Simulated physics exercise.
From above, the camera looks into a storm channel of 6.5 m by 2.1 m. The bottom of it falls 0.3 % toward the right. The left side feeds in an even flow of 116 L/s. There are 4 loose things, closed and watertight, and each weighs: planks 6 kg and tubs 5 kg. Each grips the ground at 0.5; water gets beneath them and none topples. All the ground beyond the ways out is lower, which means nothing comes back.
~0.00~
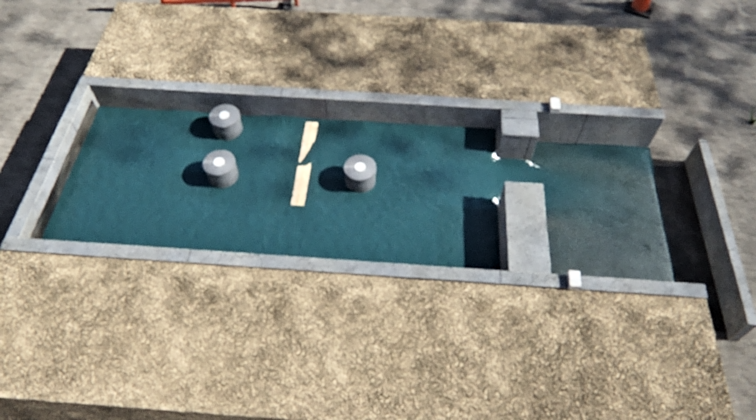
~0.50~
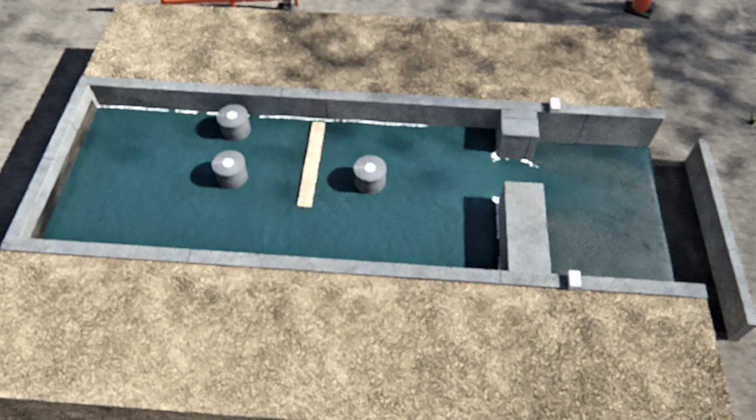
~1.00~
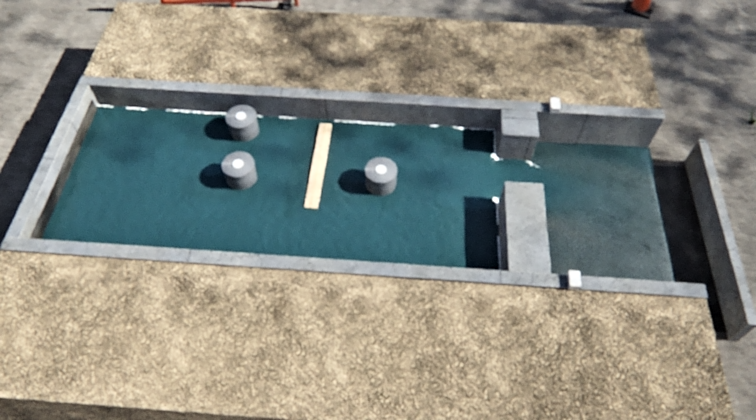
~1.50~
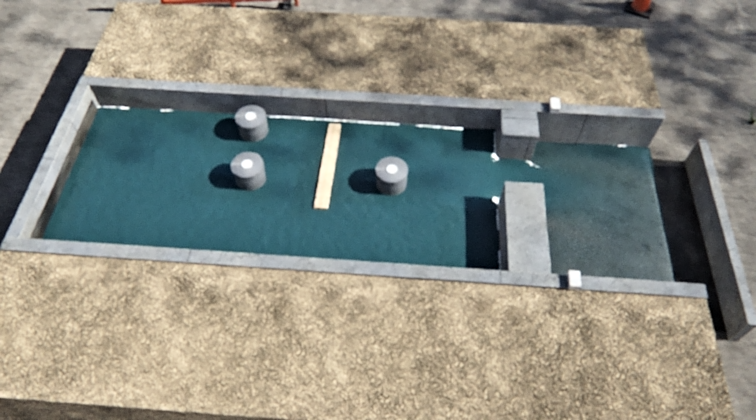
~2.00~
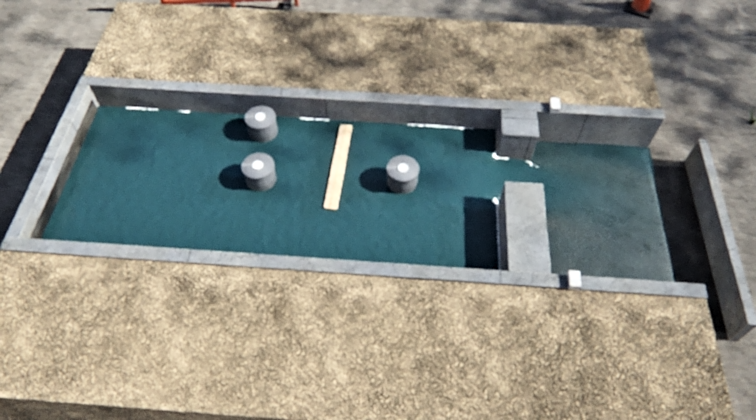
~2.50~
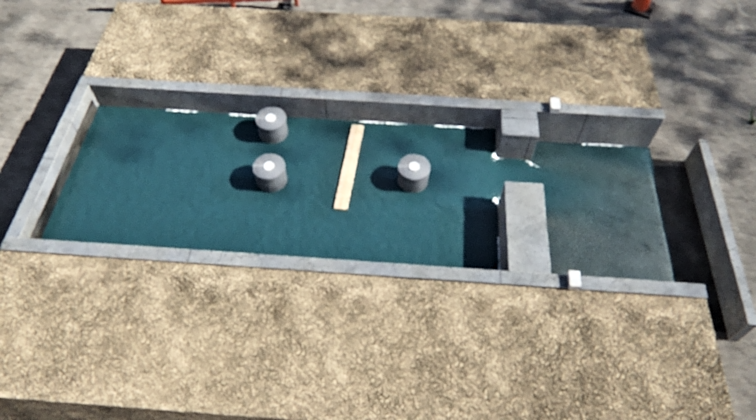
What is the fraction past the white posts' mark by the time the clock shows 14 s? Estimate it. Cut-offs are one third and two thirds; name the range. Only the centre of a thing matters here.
Range: Below one third.
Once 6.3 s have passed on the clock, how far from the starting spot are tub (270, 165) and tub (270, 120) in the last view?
That comes to 150 cm for the first and 140 cm for the second.
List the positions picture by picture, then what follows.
A tub at (360, 167) floats; a tub at (219, 162), afloat; 20 cm deep round most things; 0 of 4 have shifted, in the first frame.
A tub at (370, 168) floats, 11 cm from its start; a tub at (228, 163), afloat, 11 cm from its start; about 2350 L in view; 4 of 4 have shifted, in the second frame.
A tub at (381, 170), afloat, 23 cm from its start; a tub at (238, 164), afloat, 22 cm from its start; about 2350 L in view; 4 of 4 have shifted, in the third frame.
A tub at (392, 169) floats, 34 cm from its start; a tub at (247, 165), afloat, 31 cm from its start; 22 cm deep round most things; 4 of 4 have shifted, in the fourth frame.
A tub at (403, 168) floats, 46 cm from its start; a tub at (258, 165) floats, 43 cm from its start; 22 cm deep round most things; 4 of 4 have shifted, in the fifth frame.
A tub at (414, 167) floats, 58 cm from its start; a tub at (269, 166) floats, 55 cm from its start; 22 cm deep round most things; 4 of 4 have shifted, in the sixth frame.
After 3.5 s 0 of 4 are over the mark; 4 afloat.
After 6.3 s 1 of 4 are over the mark; 3 afloat.
After 10.0 s 1 of 4 are over the mark; 3 afloat.
After 14.0 s 1 of 4 are over the mark; 3 afloat.
